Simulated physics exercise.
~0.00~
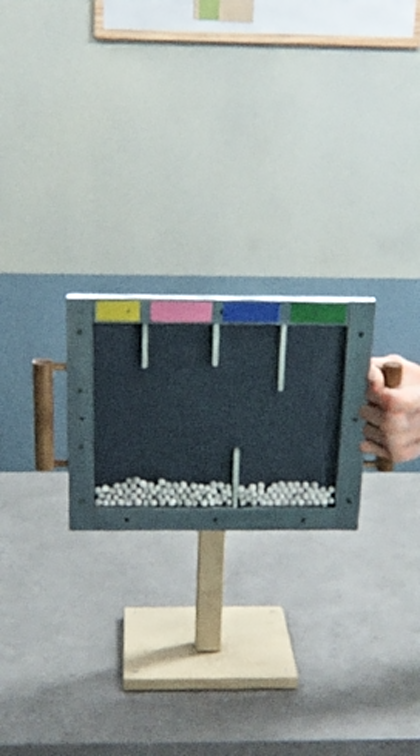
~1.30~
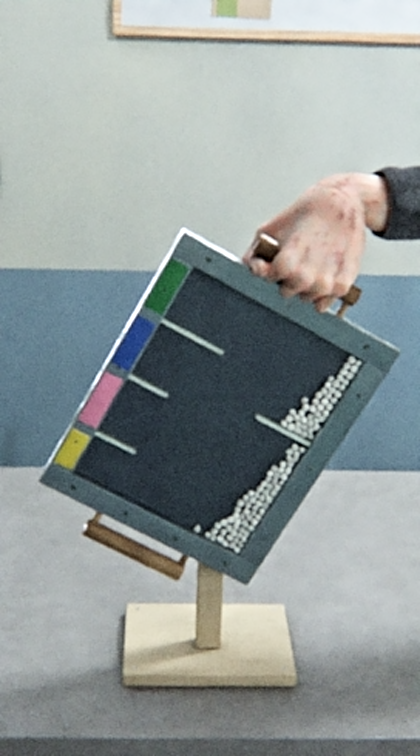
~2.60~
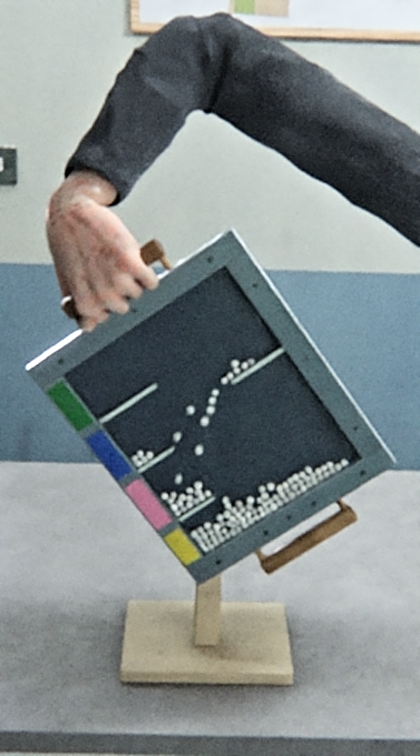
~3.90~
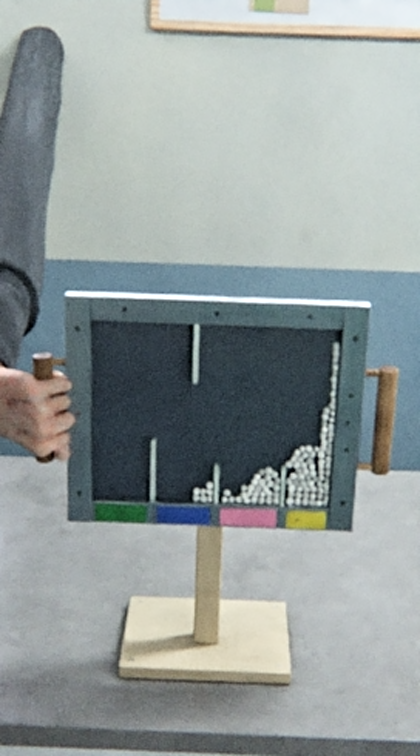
A hand turns the framed case upside down, and white beads pile mostly above yellow.
